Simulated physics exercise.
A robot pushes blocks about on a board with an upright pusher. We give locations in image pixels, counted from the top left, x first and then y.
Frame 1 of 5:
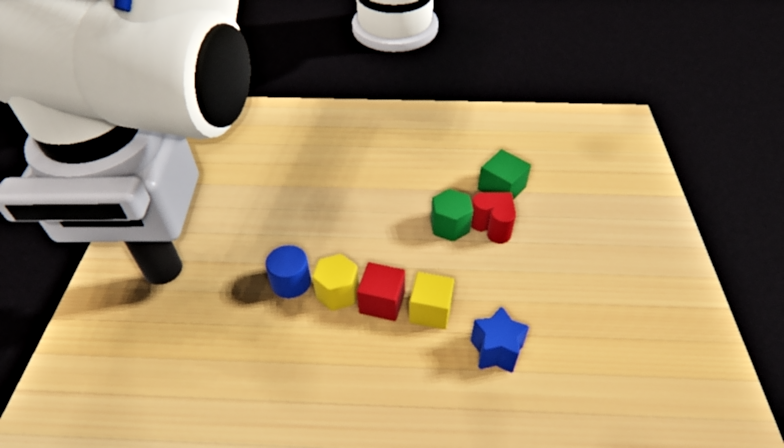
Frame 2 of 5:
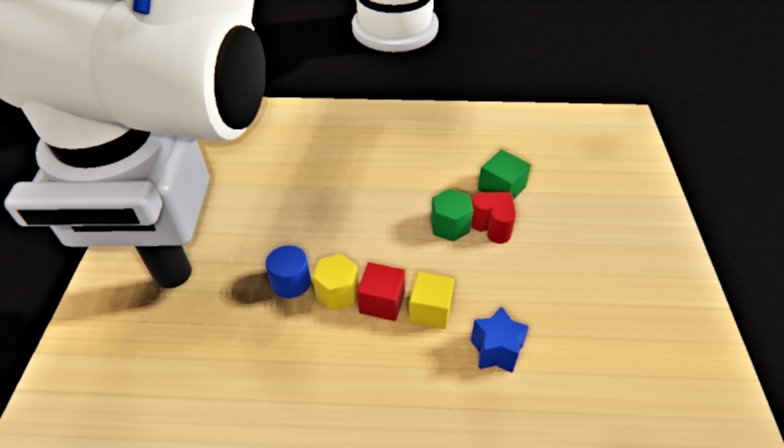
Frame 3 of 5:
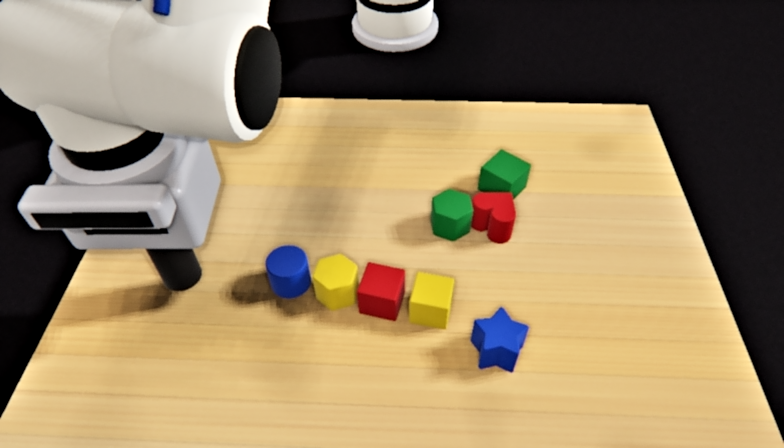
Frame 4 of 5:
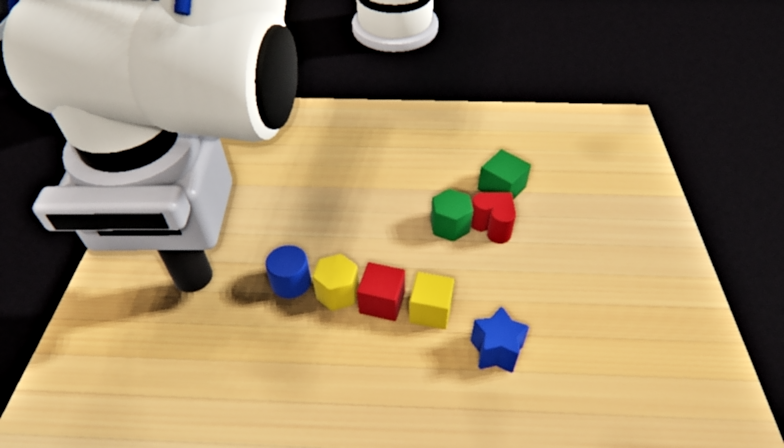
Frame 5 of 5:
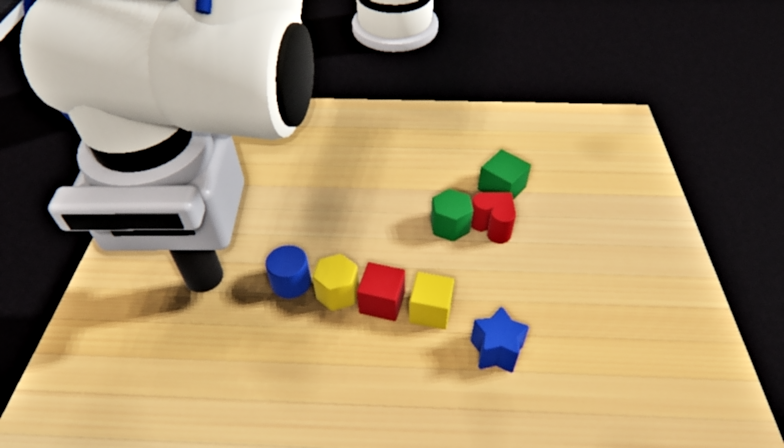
On a wooden board scattered with coloured blocks, a white robot arm slid its upright black pusher slowly a short way right toward the blue disc, while all the blocks stayed still.
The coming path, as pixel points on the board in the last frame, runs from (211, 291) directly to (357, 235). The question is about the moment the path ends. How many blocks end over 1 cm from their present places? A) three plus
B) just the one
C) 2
The one that fits is A, three plus.
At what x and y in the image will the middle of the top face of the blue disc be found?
So, by the moment the path ends, you'll find the top centre of the blue disc at (337, 253).
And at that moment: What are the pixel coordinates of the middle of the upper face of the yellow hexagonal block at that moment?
Near (358, 282).
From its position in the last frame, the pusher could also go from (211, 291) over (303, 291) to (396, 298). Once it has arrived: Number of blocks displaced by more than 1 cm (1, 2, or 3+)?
I'd say three or more blocks get shifted by more than about 1 cm.
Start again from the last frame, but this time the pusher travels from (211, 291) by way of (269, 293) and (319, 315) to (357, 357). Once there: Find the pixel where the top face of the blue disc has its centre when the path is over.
The spot you're after is about (316, 252) in the image.
On the path given first. One third of the way, pusher at (260, 258); blue disc at (294, 260).
Two thirds of the way, pusher at (309, 240); blue disc at (330, 255); yellow hexagonal block at (359, 281); red square at (399, 287); yellow square at (440, 291).
At the end, pusher at (355, 221); blue disc at (337, 253); yellow hexagonal block at (358, 282); red square at (399, 287); yellow square at (440, 291).
